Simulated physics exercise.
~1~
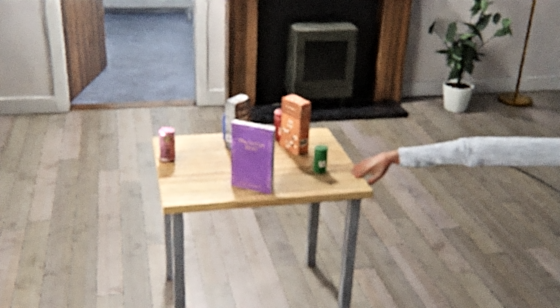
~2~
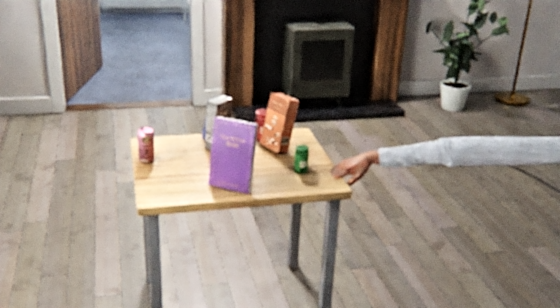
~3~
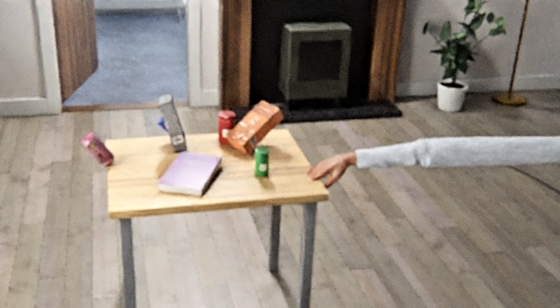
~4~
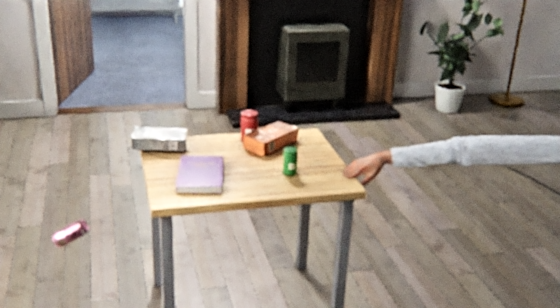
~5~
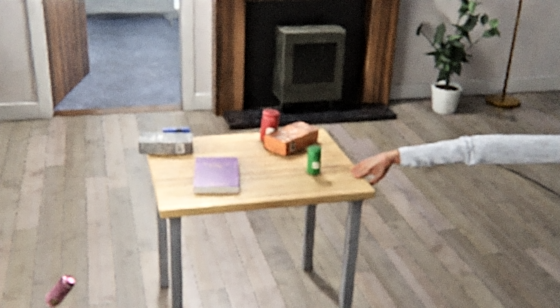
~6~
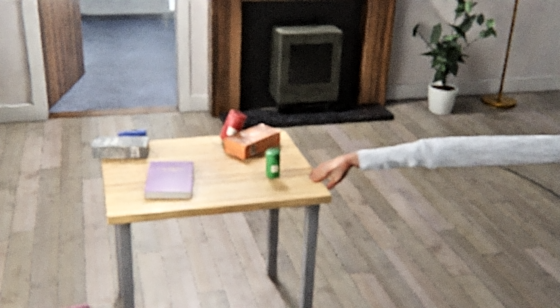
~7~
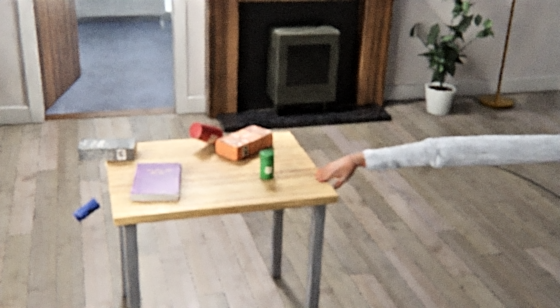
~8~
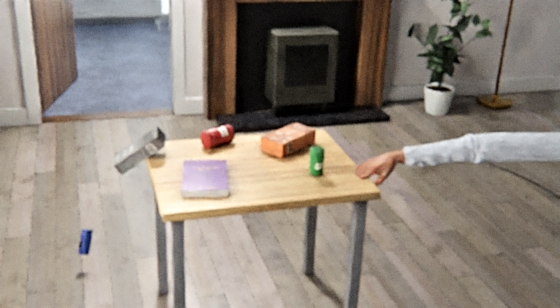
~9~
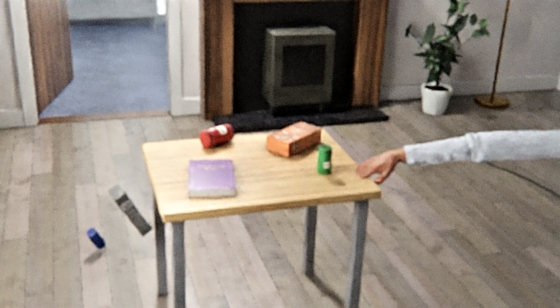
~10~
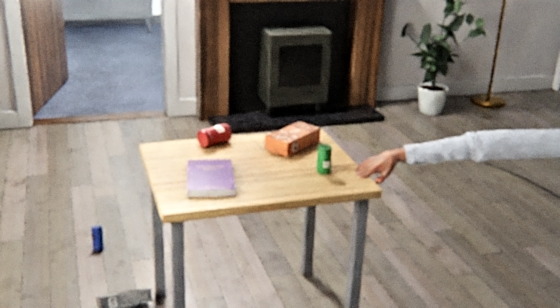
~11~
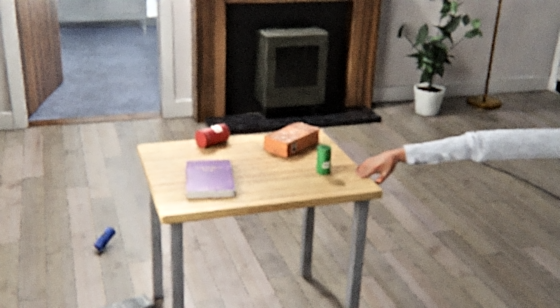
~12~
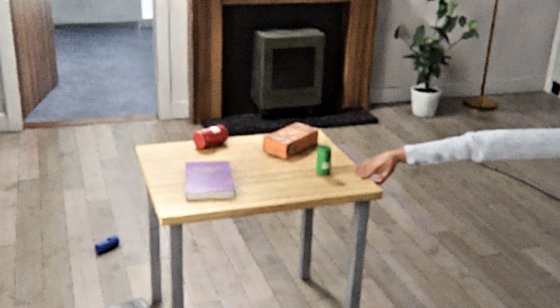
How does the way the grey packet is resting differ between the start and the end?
At the start the grey packet stands upright on the table, but at the end it lies on its side on the floor.
